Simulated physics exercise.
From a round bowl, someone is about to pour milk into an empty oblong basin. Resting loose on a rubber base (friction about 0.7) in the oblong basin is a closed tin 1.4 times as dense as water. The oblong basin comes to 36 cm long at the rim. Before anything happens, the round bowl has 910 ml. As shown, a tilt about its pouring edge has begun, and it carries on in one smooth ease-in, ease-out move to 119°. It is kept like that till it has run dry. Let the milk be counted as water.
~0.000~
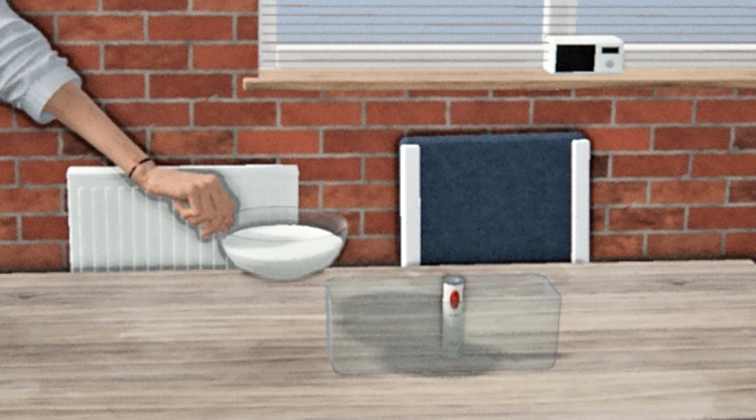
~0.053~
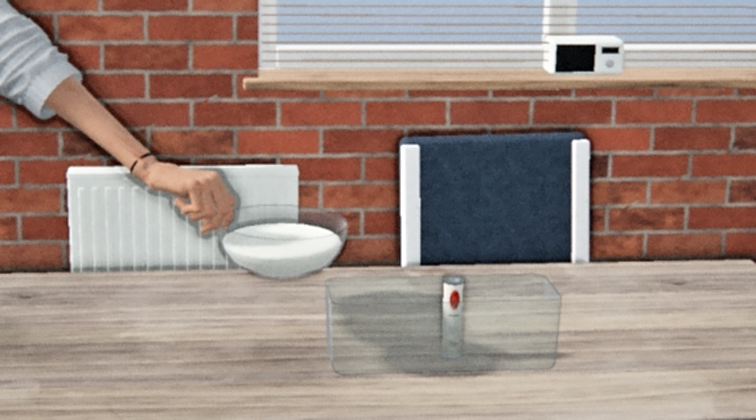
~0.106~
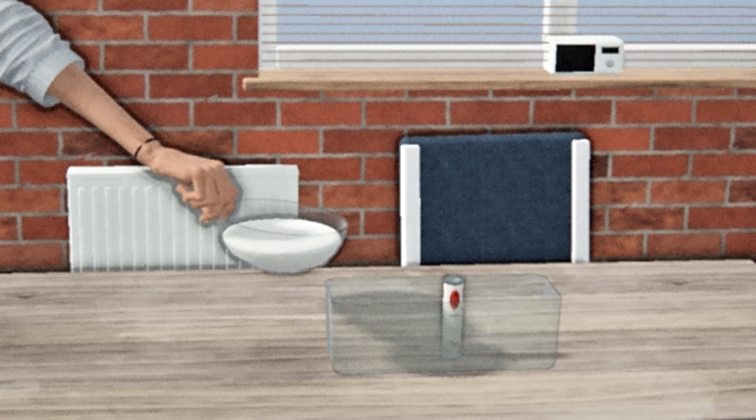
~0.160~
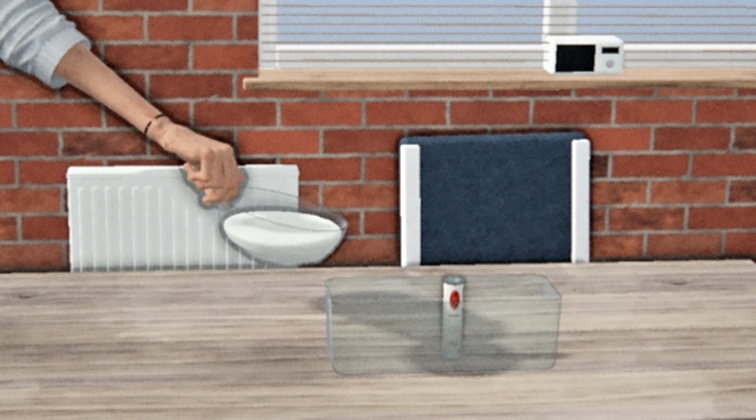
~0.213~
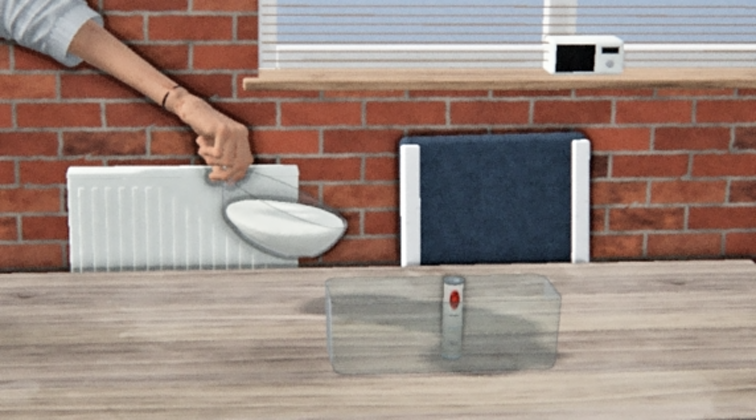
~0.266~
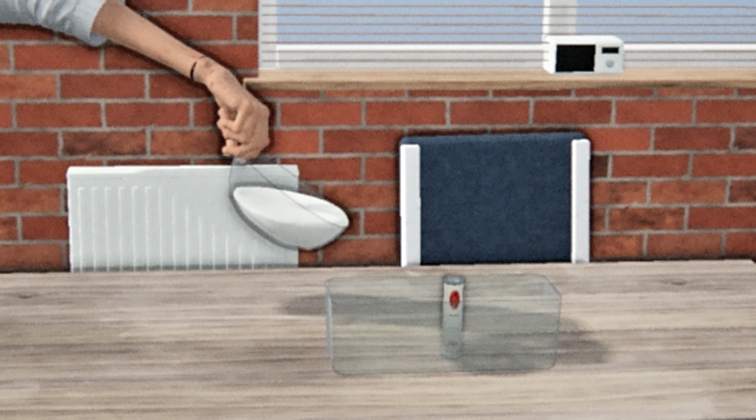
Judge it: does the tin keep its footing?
No, it tips over.
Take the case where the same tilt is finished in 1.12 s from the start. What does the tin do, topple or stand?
Result: Tin still standing.
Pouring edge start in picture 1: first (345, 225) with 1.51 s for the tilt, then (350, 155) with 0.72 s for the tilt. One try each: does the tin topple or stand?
Trial 1 - tin stays standing; trial 2 - tin tips.
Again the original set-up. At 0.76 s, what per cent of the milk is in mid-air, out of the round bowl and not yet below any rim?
Near 4 per cent, I'd say.
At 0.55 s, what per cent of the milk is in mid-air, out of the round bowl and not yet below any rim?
70 %.
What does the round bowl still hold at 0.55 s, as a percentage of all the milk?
I'd estimate some 10 % remains.
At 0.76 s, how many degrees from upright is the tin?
Tilt: Around 5 degrees.
After 0.55 s the tilt is 104° and 11 per cent is still to pour; the tin stands where it began.
After 0.76 s the tilt is 119° and 0 per cent is still to pour; the tin leans 7°.
After 0.98 s the tilt is 119° and 0 per cent is still to pour; the tin leans 14°.
After 1.22 s the tilt is 119° and 0 per cent is still to pour; the tin leans 25°.
In the end the tin lies on its side.
